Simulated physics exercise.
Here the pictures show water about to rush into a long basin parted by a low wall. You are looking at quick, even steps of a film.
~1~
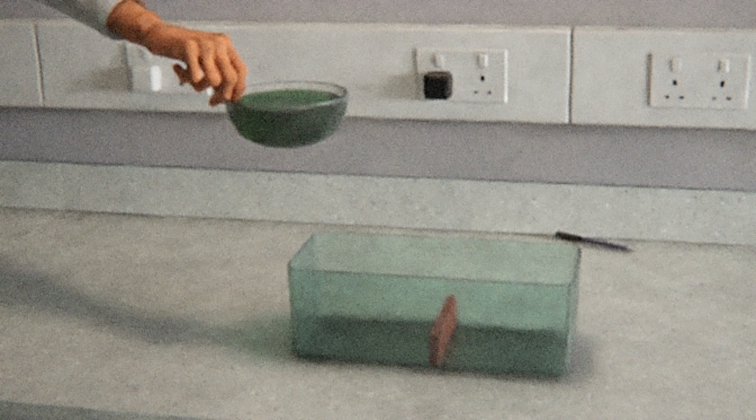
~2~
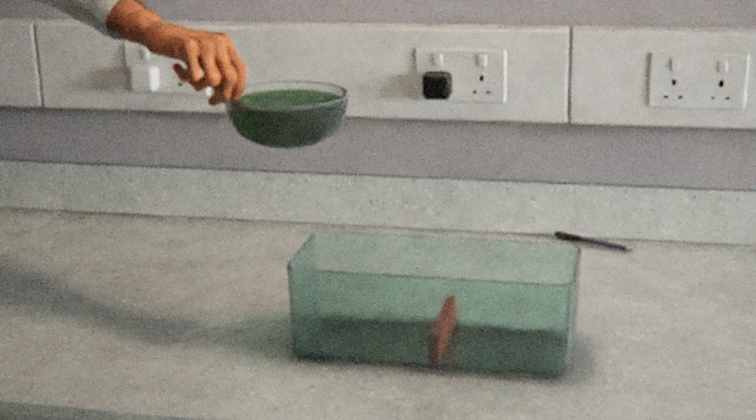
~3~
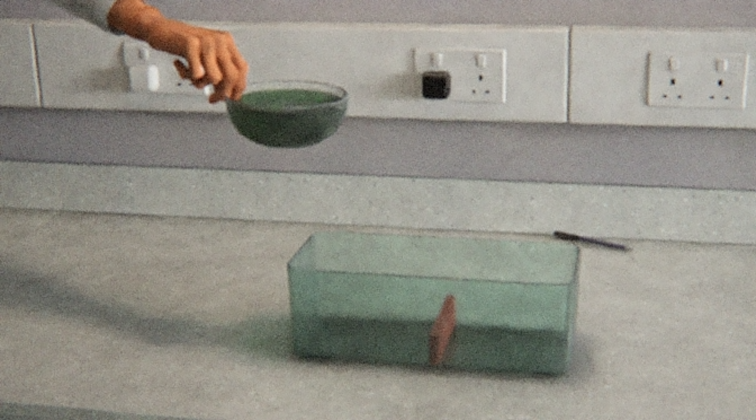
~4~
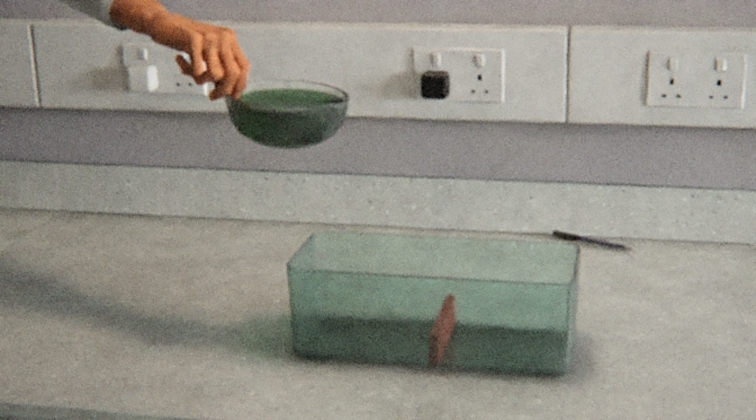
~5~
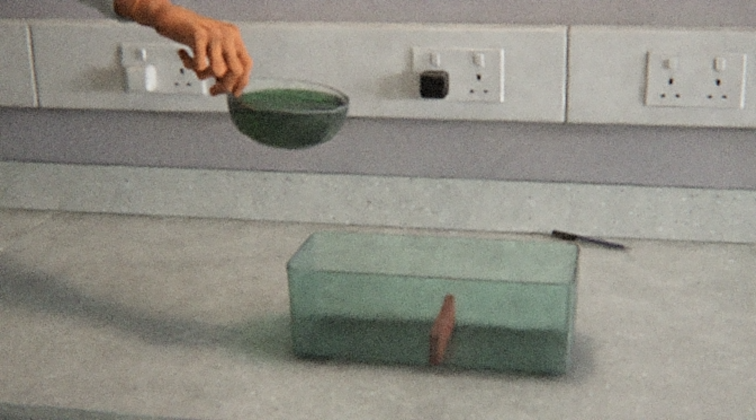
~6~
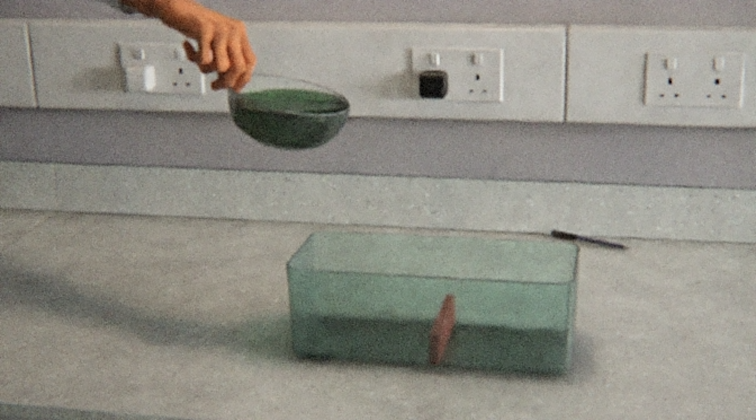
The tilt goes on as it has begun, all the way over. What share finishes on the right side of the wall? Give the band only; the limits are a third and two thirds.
Most likely the amount right of the wall will not reach a third.
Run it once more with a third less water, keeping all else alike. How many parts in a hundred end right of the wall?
5 per cent or so.
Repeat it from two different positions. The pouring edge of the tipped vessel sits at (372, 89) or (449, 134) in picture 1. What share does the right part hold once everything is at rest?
Start one gives some 35 %, start two some 85 %.
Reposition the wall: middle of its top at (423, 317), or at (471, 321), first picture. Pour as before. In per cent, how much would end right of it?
It would come to roughly 25 per cent the first time and roughly 15 per cent the second.
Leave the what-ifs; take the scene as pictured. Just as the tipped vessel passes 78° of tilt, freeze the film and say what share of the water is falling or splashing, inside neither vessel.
Roughly 55 %.
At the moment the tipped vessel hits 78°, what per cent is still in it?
Remaining share, estimated: 20 %.
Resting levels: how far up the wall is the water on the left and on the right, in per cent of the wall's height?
I get 60 % for the left and 0 % for the right.
A moment on, the tilt is 78° and 22 per cent is still to pour, 25 is left of the wall and 0 right of it.
Next, the tilt is 113° and 0 per cent is still to pour, 91 is left of the wall and 5 right of it.
Then the tilt is 116° and 0 per cent is still to pour, 92 is left of the wall and 7 right of it.
Later the tilt is 116° and 0 per cent is still to pour, 92 is left of the wall and 7 right of it.
In the end 92 per cent lies left of the wall, 7 right of it and 1 outside.
